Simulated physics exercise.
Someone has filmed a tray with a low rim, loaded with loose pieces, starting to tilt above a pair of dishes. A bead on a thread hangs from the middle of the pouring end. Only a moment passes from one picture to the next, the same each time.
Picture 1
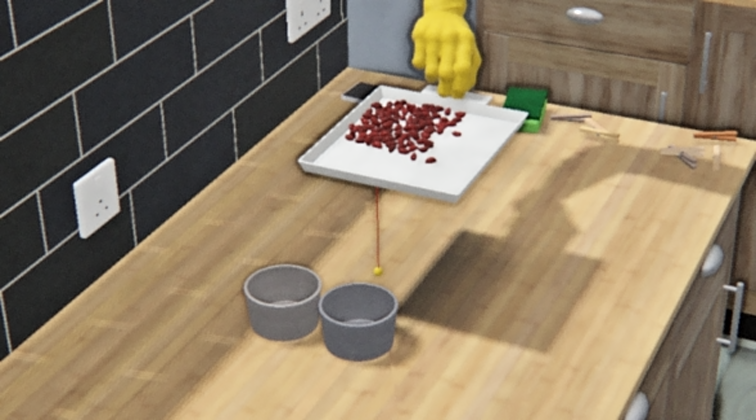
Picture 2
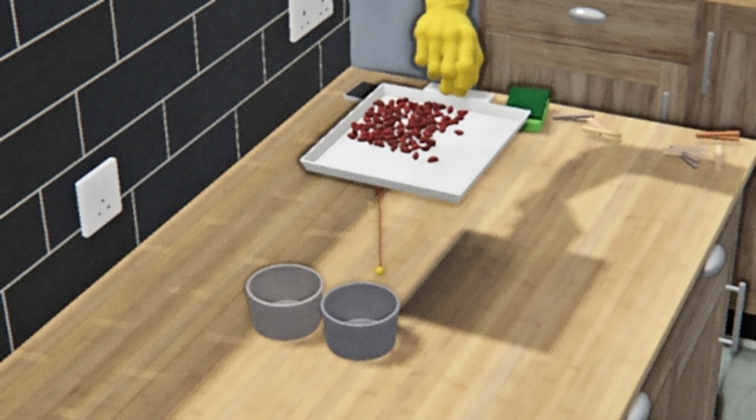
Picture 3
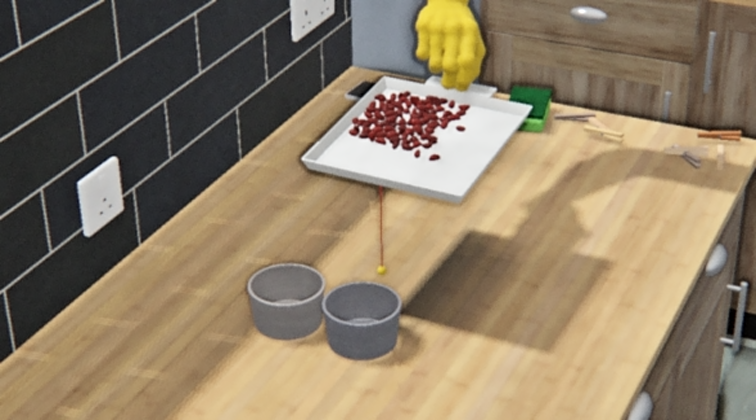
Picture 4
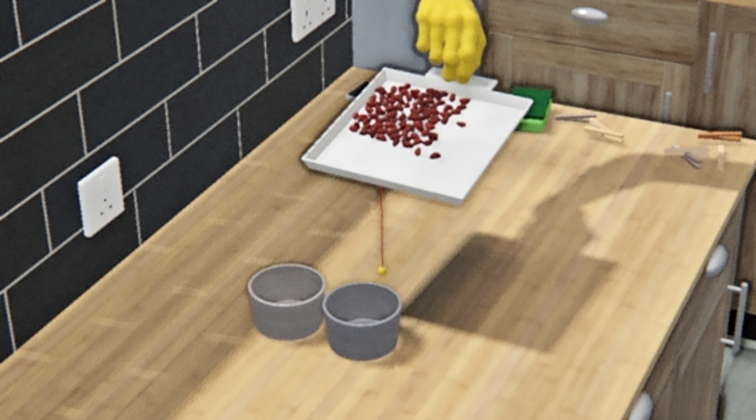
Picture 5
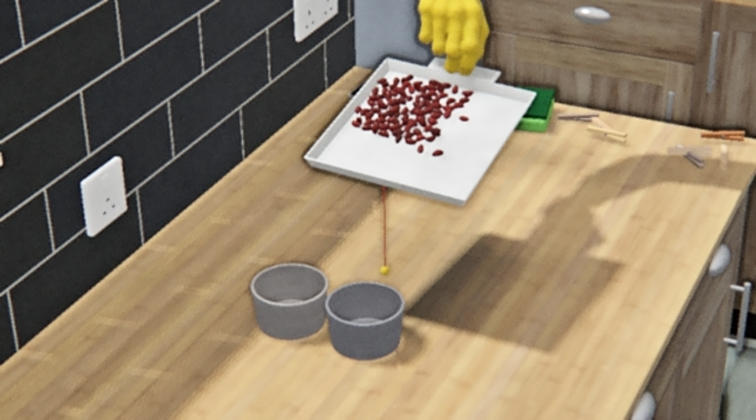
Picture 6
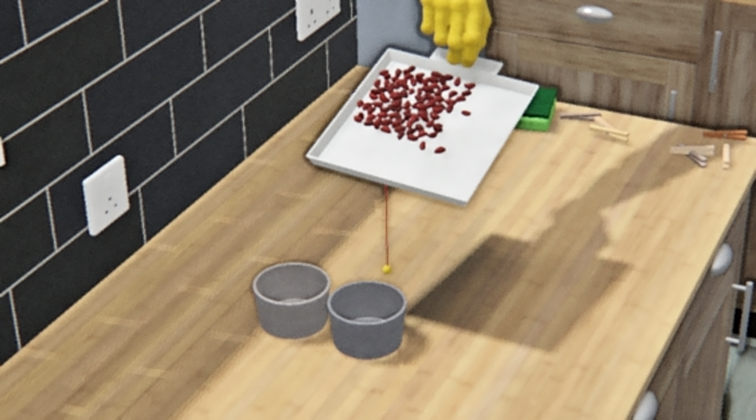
A yellow-gloved hand held a white tray of dark red beans above a wooden counter, near two small grey dishes, and slowly raised its far end, tilting it slightly toward the near side.
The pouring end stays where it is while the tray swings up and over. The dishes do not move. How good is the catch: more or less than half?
They take less than half between them.
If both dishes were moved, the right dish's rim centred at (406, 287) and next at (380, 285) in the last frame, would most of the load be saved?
One: Under half. Two: Under half.
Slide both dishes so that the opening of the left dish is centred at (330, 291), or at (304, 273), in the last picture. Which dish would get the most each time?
First right, then the right-hand dish.
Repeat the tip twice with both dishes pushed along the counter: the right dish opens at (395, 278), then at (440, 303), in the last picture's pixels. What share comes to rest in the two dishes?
About 10 and 80 per cent.
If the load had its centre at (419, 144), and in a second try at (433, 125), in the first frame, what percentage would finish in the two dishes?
The first gives 20 %, the second 20 %.
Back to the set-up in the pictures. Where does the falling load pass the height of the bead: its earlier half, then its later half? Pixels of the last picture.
First near (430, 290), later near (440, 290).
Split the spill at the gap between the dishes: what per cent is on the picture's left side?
Near 0 %.
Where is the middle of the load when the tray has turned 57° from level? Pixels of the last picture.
Near (421, 184).
Just after the last frame, tray tipped steeply; the larger part on the tray; just a few in the right dish; about a tenth outside both; about a tenth in the air.
A moment on, tray tipped right over; roughly a quarter on the tray; about a tenth in the right dish; roughly a third outside both; roughly a third in the air.
Further on, tray tipped past a quarter turn; roughly a quarter in the right dish; the larger part outside both.
When it is over, tray tipped past a quarter turn; roughly a quarter in the right dish; not one in the left dish; the larger part outside both.
